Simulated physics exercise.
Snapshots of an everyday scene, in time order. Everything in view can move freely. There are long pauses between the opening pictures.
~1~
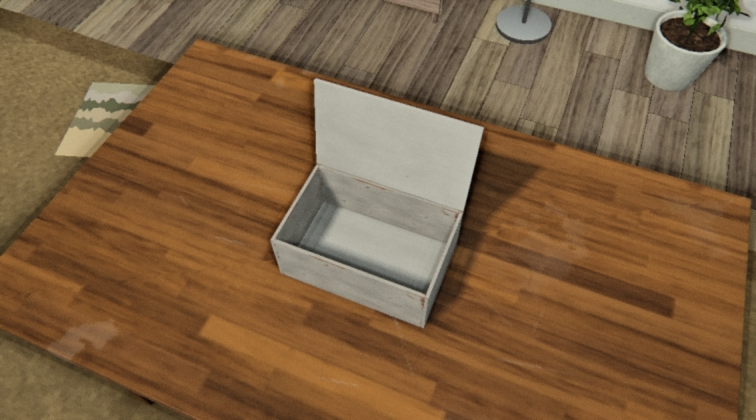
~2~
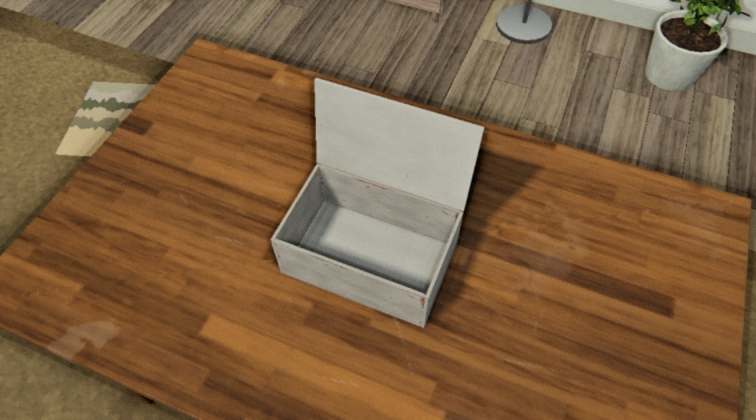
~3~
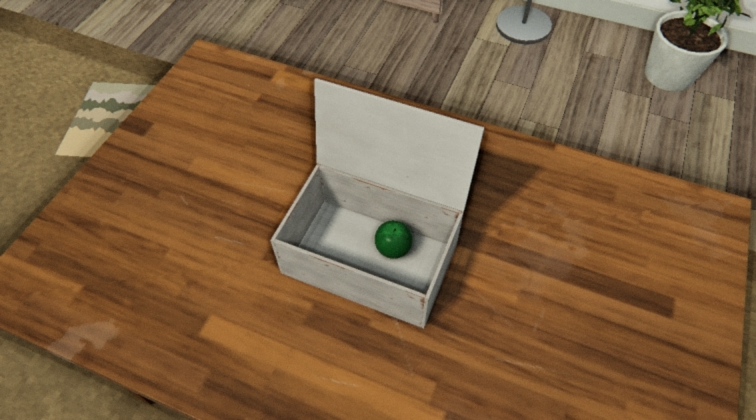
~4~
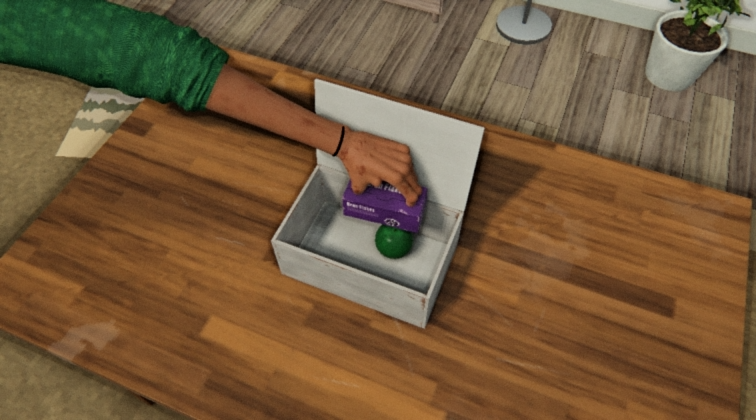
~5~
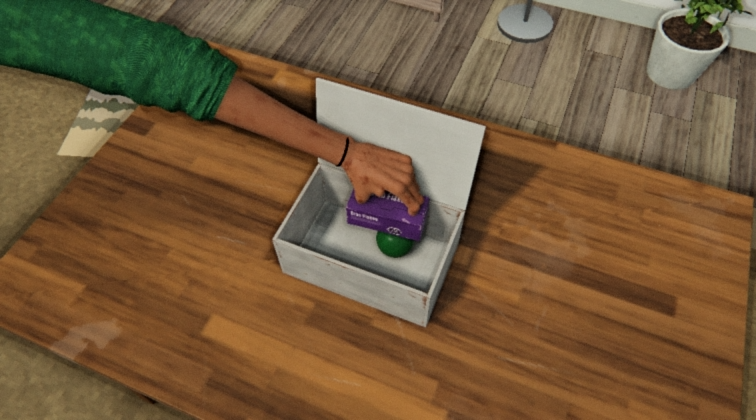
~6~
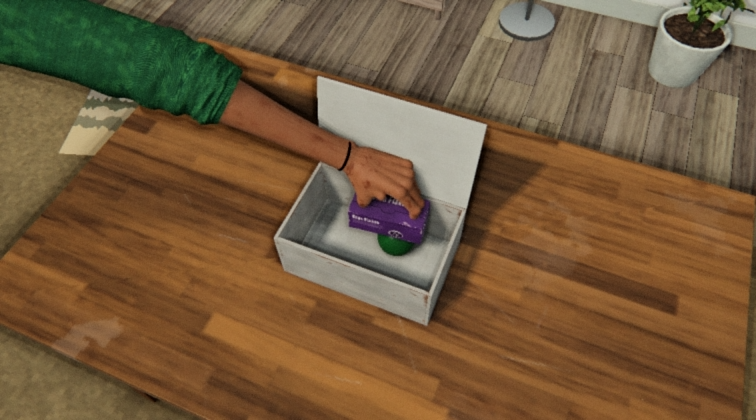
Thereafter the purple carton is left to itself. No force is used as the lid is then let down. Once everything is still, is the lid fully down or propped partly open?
It is propped partly open.
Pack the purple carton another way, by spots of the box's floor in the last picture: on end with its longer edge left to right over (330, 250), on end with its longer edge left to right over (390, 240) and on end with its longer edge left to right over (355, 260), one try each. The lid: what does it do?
Well, the first try leaves the lid standing open, the second leaves it lying shut, and the third leaves it standing open.
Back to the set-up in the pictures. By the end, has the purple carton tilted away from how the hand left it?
Once everything settles, the purple carton ends up at a slant.
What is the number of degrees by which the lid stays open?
Some 40°.
Then, 0.80 s after the last picture, lid starting down; purple carton upside down near (341, 202); green apple rolled a little.
Then, 1.50 s after the last picture, lid 68° above the rim; purple carton upside down near (341, 202); green apple rolled about its own width.
At rest, lid 40° above the rim; tipped over in the box, purple carton; moved from the start, green apple. Seen from the same camera at the end, purple carton near (336, 207).
